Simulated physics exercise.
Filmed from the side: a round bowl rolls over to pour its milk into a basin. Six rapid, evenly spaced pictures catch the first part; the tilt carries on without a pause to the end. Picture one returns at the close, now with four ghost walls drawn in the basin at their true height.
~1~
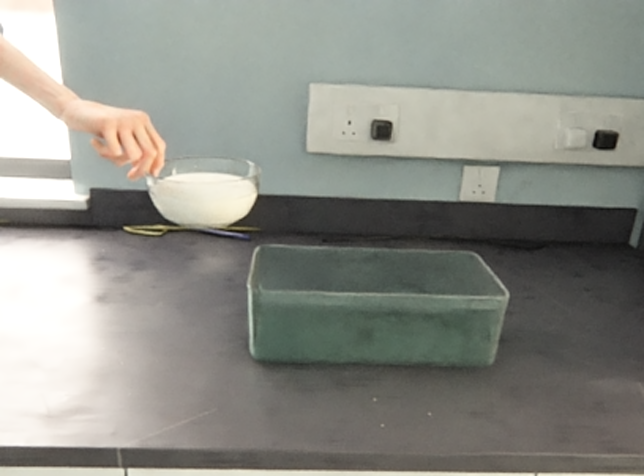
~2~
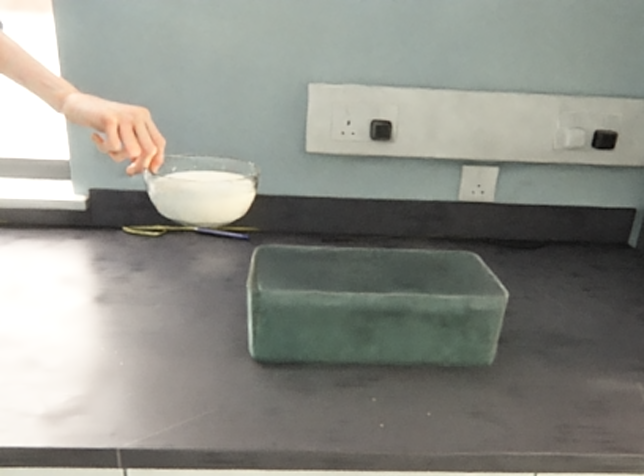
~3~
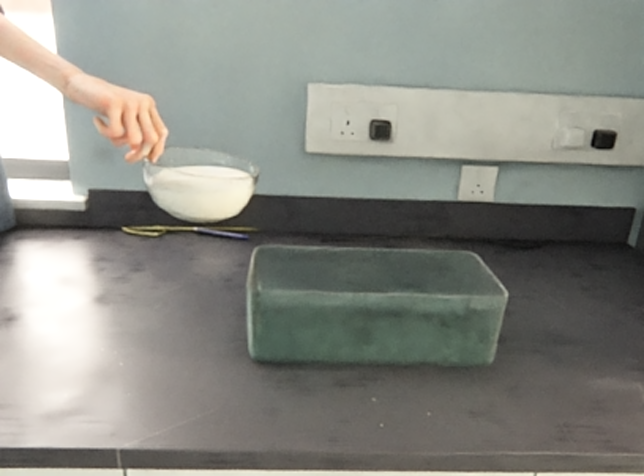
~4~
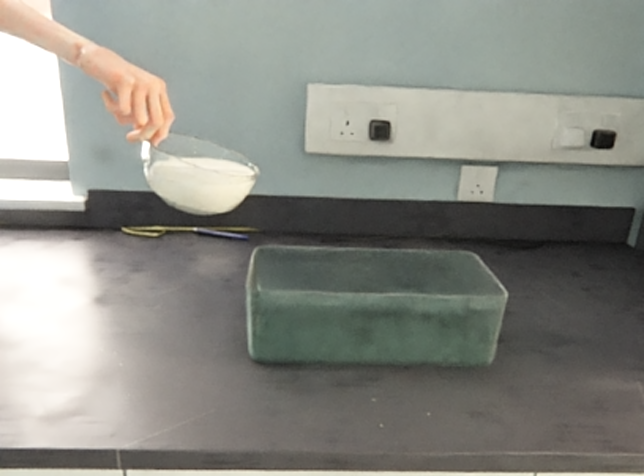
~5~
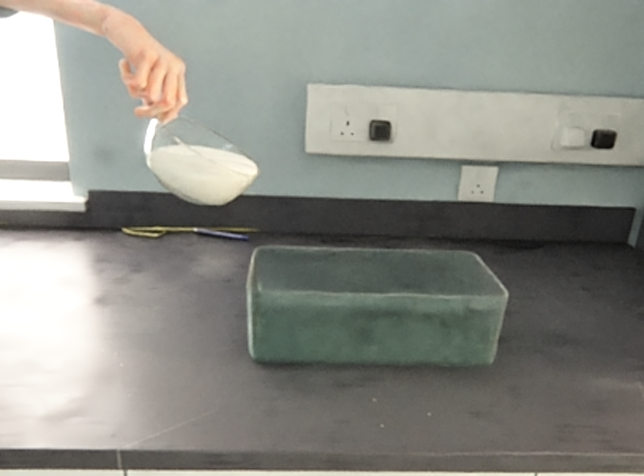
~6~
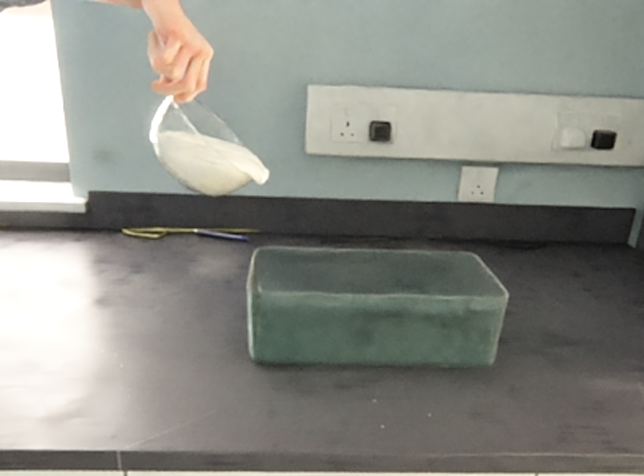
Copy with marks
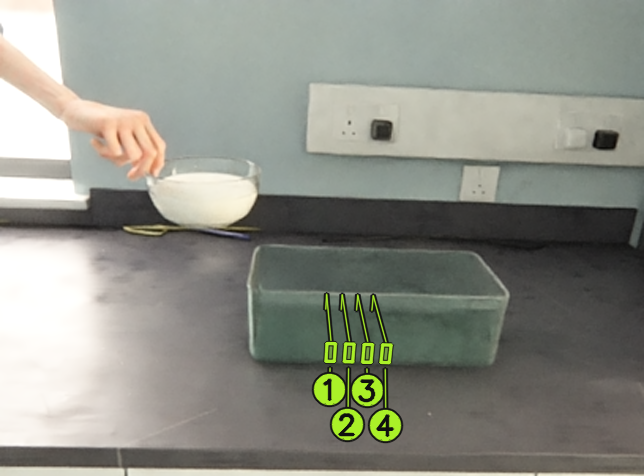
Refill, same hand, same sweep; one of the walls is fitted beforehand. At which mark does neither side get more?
2 beats the others.
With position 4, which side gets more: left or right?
The left side.
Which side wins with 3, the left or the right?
The left one.
In lime, 1 at (330, 367); 2 at (348, 368); 3 at (366, 368); 4 at (385, 369).
With 1, about 23 % ends left of the wall and 73 % right of it; 4 % is lost outside.
With 2, about 46 % ends left of the wall and 49 % right of it; 5 % is lost outside.
With 3, about 73 % ends left of the wall and 21 % right of it; 7 % is lost outside.
With 4, about 77 % ends left of the wall and 14 % right of it; 9 % is lost outside.
